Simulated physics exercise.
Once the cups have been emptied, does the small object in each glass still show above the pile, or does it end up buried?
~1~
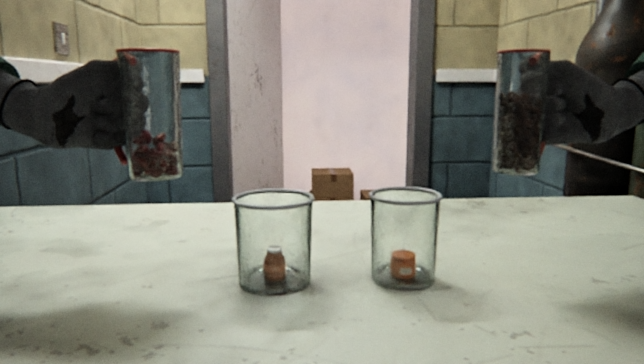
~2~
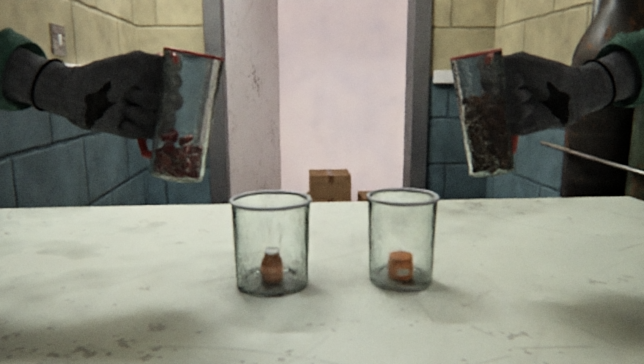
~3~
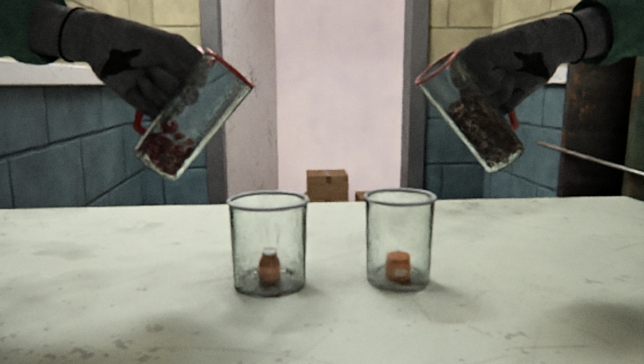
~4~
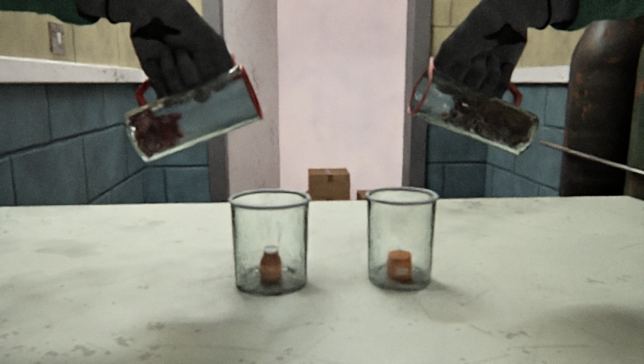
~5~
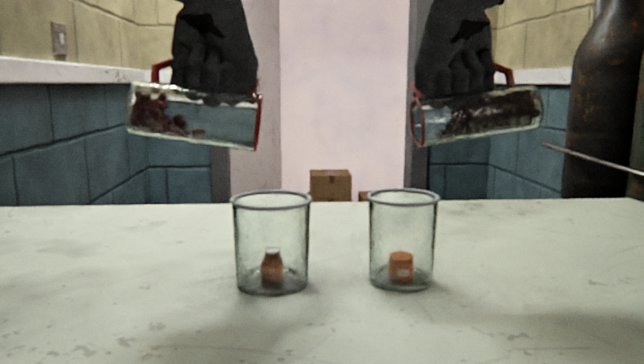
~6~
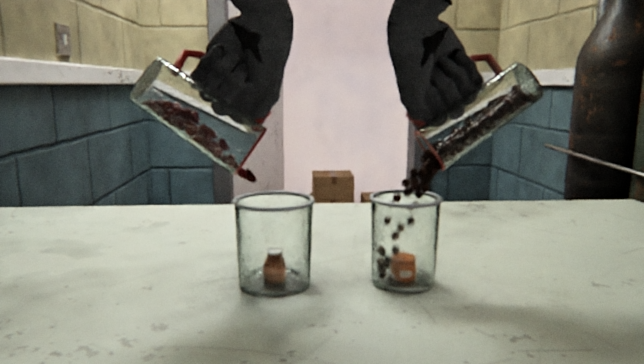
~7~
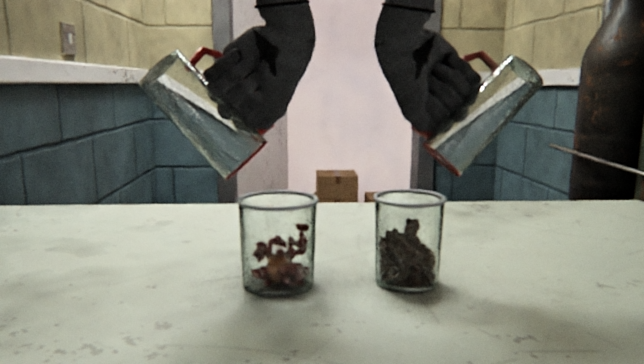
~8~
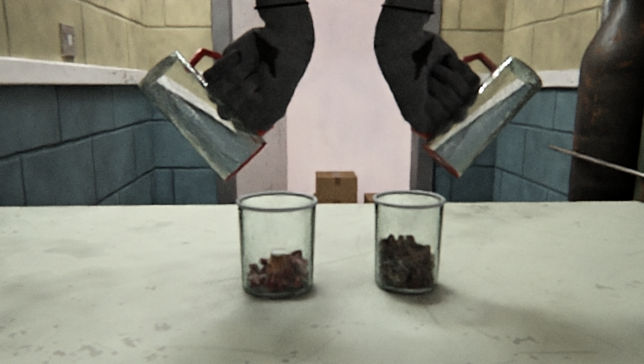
It differs by side. The object in the left glass still shows above the reddish bits, while the one in the right glass ends up hidden under the dark bits.
On a pale table in a room with blue and cream walls, two gloved hands tipped cups over clear glasses, pouring reddish bits left and dark bits right, until the left glass's small object just showed and the right one's was buried.
